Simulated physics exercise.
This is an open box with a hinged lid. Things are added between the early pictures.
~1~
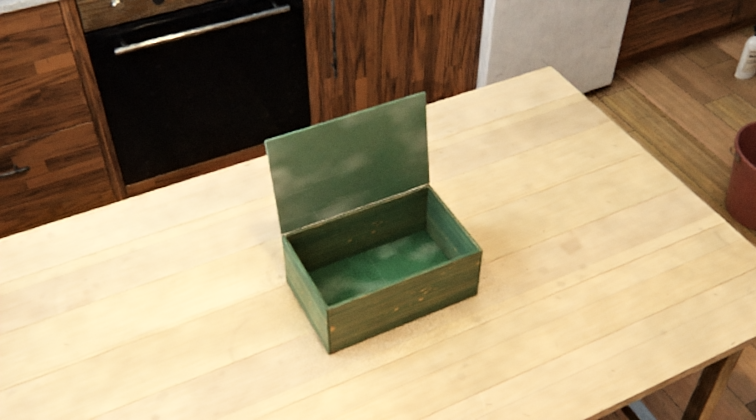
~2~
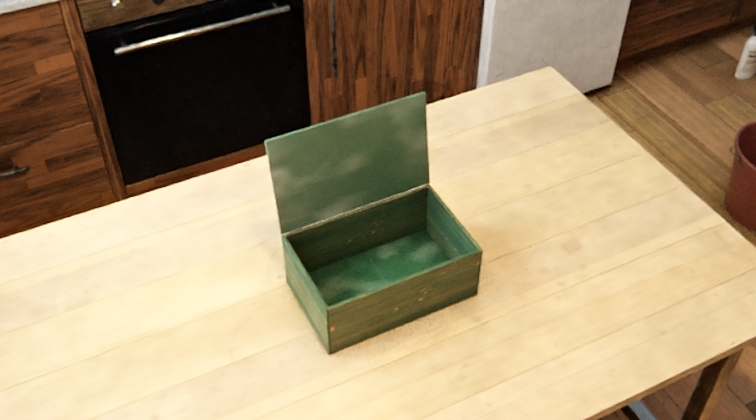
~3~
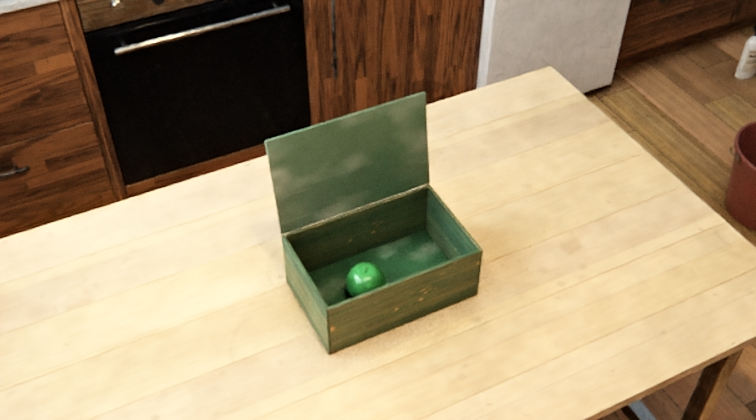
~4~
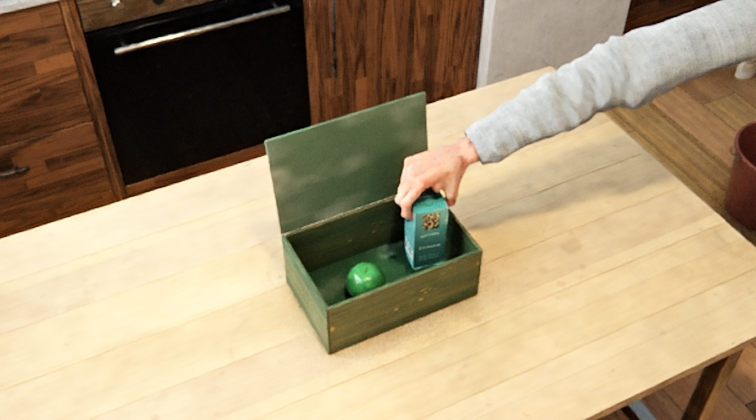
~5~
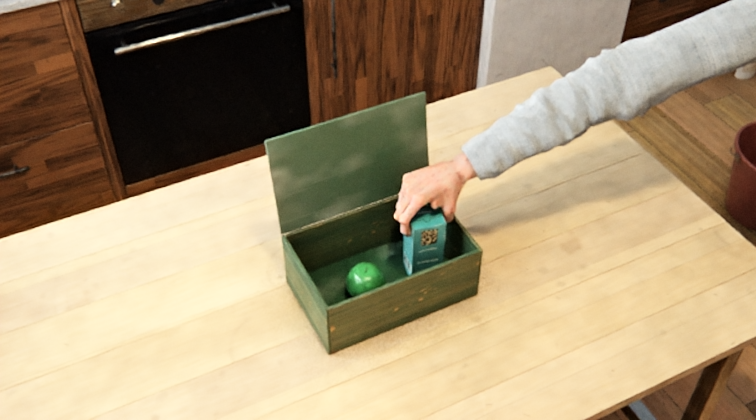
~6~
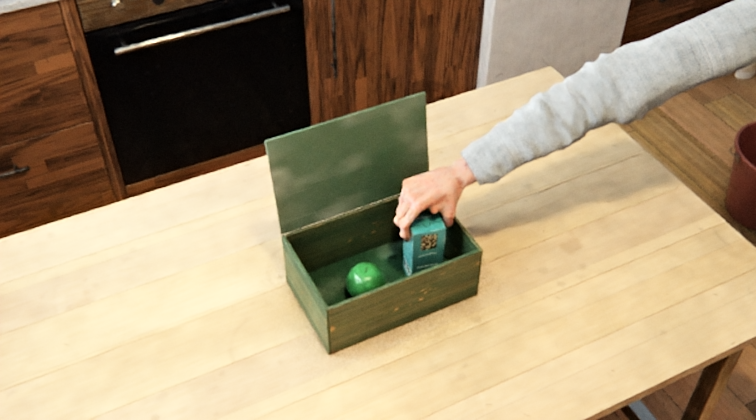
In an open green box, a green apple appears, then a hand lowers a turquoise carton inside.
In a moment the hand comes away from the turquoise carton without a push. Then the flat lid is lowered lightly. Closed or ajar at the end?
Outcome: The lid is held up.
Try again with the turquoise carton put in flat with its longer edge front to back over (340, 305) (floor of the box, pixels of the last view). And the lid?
Then it closes.
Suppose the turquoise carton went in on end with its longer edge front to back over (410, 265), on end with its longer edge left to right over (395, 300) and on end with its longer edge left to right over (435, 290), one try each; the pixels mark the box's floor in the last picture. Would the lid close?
First try: It will not close; second try: It shuts flat; third try: It stays ajar.
Then, 1.50 s on from there, lid 63° above the rim.
Then, 2.00 s on from there, lid 25° above the rim.
In the end, lid 21° above the rim; both unmoved. At the end, from the last picture's camera, turquoise carton near (424, 248).
